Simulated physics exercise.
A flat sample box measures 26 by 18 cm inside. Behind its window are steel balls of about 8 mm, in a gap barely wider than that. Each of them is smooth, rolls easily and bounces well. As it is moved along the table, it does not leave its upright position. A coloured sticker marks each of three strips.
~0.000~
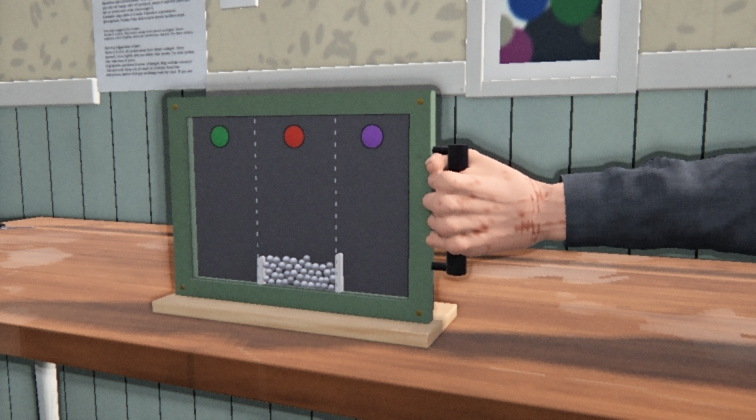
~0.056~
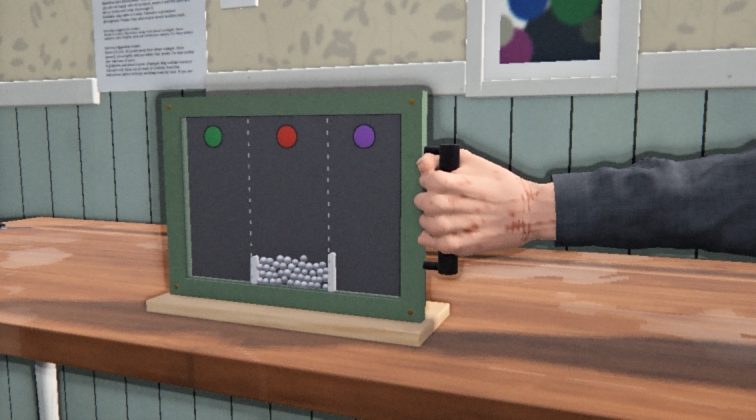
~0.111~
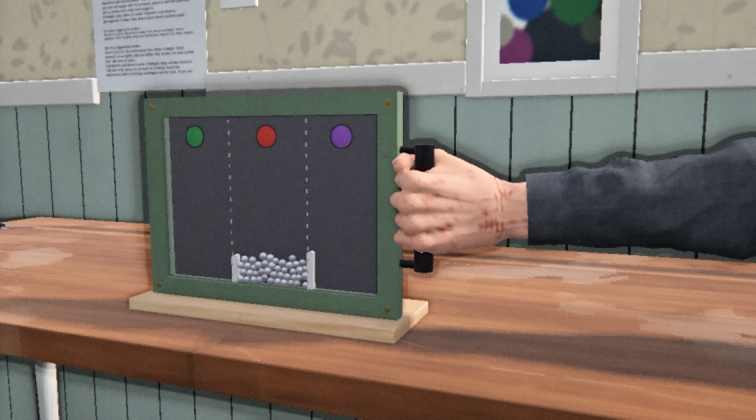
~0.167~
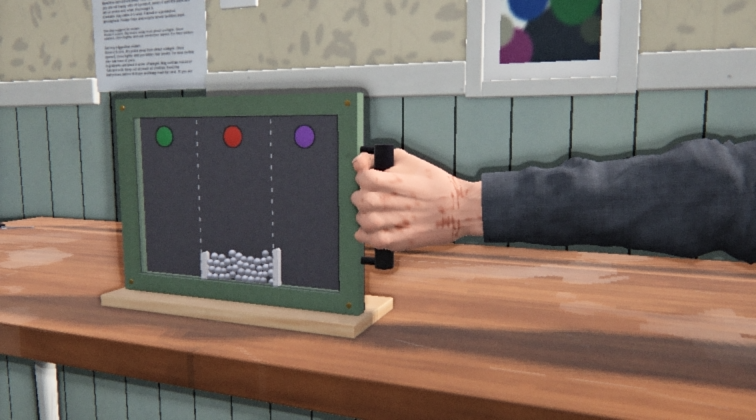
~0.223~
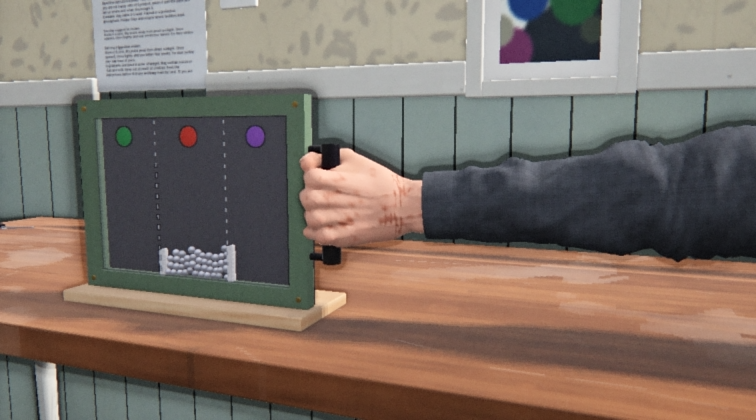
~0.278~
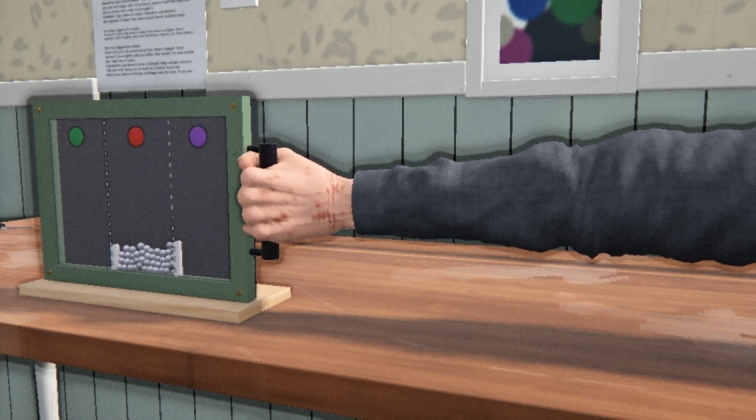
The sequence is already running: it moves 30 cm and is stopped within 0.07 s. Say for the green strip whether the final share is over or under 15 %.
Green strip over 15 %.
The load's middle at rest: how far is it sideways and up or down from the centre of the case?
Offset approx. 2 cm left, 8 cm below.
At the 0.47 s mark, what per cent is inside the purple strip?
It works out at roughly 0 per cent.
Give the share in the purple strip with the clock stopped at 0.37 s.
I'd guess near 0 in a hundred.
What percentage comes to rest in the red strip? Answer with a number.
My estimate is some 80 in a hundred.
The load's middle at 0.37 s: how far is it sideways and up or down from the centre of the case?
Left: About 1 cm; below: About 7 cm.
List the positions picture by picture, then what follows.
The first picture shows at its start; about 40 balls; balls centred (299, 274); top one (307, 259); red (294, 137), purple (372, 137), green (220, 137).
In the second picture, 1 cm to the left; balls centred (293, 273); top one (304, 259).
In the third picture, 3 cm to the left; balls centred (274, 271); top one (292, 259); wall ends (311, 254), (236, 257).
In the fourth picture, 7 cm to the left; balls centred (242, 268); top one (265, 254).
In the fifth picture, 13 cm to the left; balls centred (199, 264); top one (225, 249).
In the sixth picture, 21 cm to the left; balls centred (148, 260); top one (170, 245); red (136, 137), purple (198, 137), green (76, 137).
After 0.37 s, it is 30 cm to the left; the balls' middle is 1 cm left of and 7 cm below the centre; red 100 %.
After 0.47 s, it is 30 cm to the left; the balls' middle is 2 cm left of and 7 cm below the centre; red 80 %, green 20 %.
After 0.62 s, it is 30 cm to the left; the balls' middle is 2 cm left of and 8 cm below the centre; red 80 %, green 20 %.
At rest by 1.4 s, it is 30 cm to the left; red 80 %, purple 0 %, green 20 %.
